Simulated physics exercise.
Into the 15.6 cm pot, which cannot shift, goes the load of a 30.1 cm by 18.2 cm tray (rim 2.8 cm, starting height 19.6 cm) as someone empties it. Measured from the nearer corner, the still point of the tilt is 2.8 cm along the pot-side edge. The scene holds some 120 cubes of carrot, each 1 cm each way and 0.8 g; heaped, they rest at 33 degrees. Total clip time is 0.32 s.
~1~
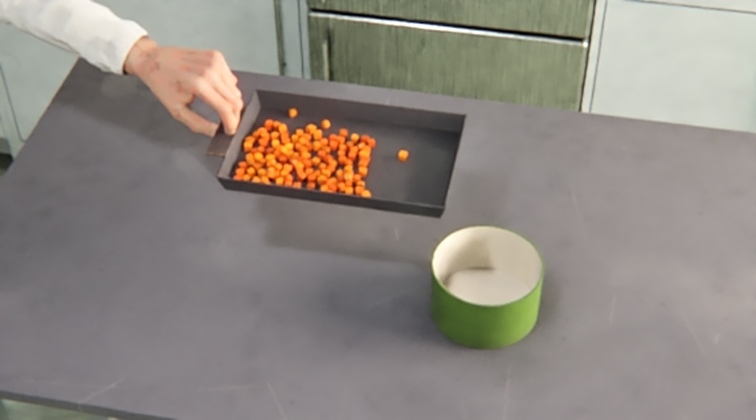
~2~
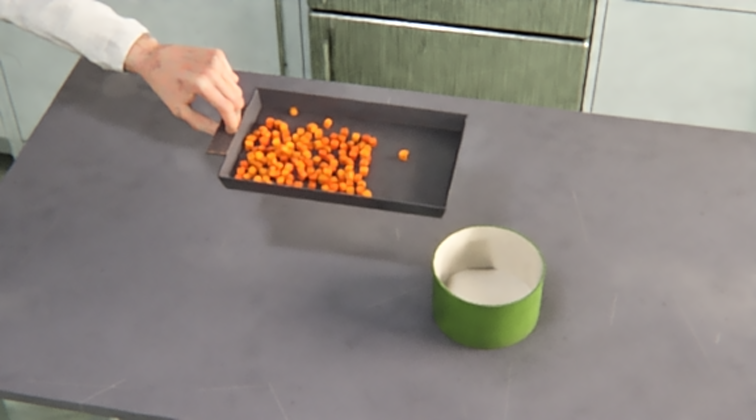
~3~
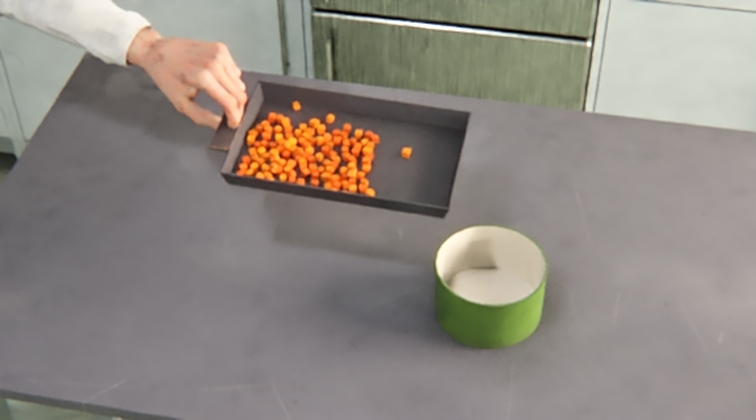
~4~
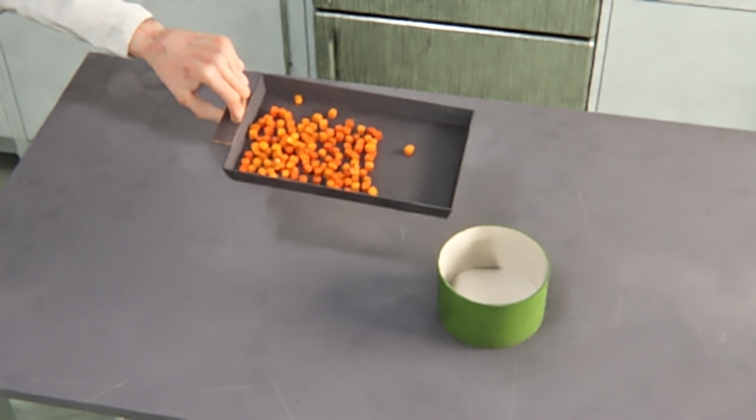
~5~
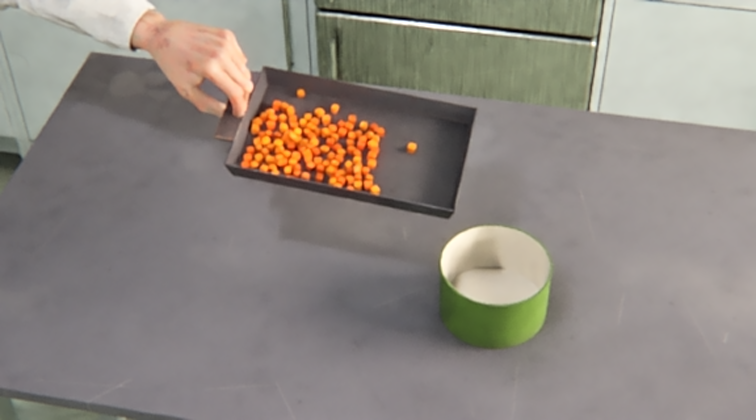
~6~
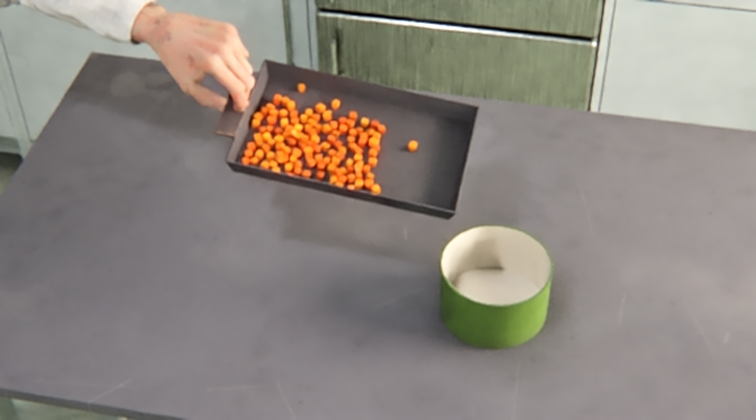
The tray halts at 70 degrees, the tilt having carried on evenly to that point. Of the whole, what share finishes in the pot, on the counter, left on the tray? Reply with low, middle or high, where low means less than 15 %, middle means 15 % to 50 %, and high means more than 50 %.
My answer: Pot - low; counter - low; tray - high.
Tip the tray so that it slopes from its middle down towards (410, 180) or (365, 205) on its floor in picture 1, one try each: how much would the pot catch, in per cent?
Roughly 25 per cent on the first try and 0 per cent on the second.
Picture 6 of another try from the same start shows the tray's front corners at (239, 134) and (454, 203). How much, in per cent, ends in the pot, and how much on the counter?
That works out as pot 15 and counter 20.
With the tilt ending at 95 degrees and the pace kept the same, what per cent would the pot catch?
Estimate: Roughly 70 percent.
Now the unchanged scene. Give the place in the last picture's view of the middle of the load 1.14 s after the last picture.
Estimated centre of load: Around (408, 181).
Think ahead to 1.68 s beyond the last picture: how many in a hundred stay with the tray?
Some 95 per cent of the load.
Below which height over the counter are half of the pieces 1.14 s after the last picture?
Roughly 26 centimetres, give or take.
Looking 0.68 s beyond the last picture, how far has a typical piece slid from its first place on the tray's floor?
I'd say close to 4 centimetres.
Then, 0.68 s after the last picture, tilt 38 degrees; the tray holds 100 %, the pot 0 %.
Then, 1.14 s after the last picture, tilt 57 degrees; the tray holds 100 %, the pot 0 %.
Then, 1.68 s after the last picture, tilt 70 degrees; the tray holds 95 %, the pot 5 %.
In the end, pot 5 %, counter 5 %, tray 90 %.
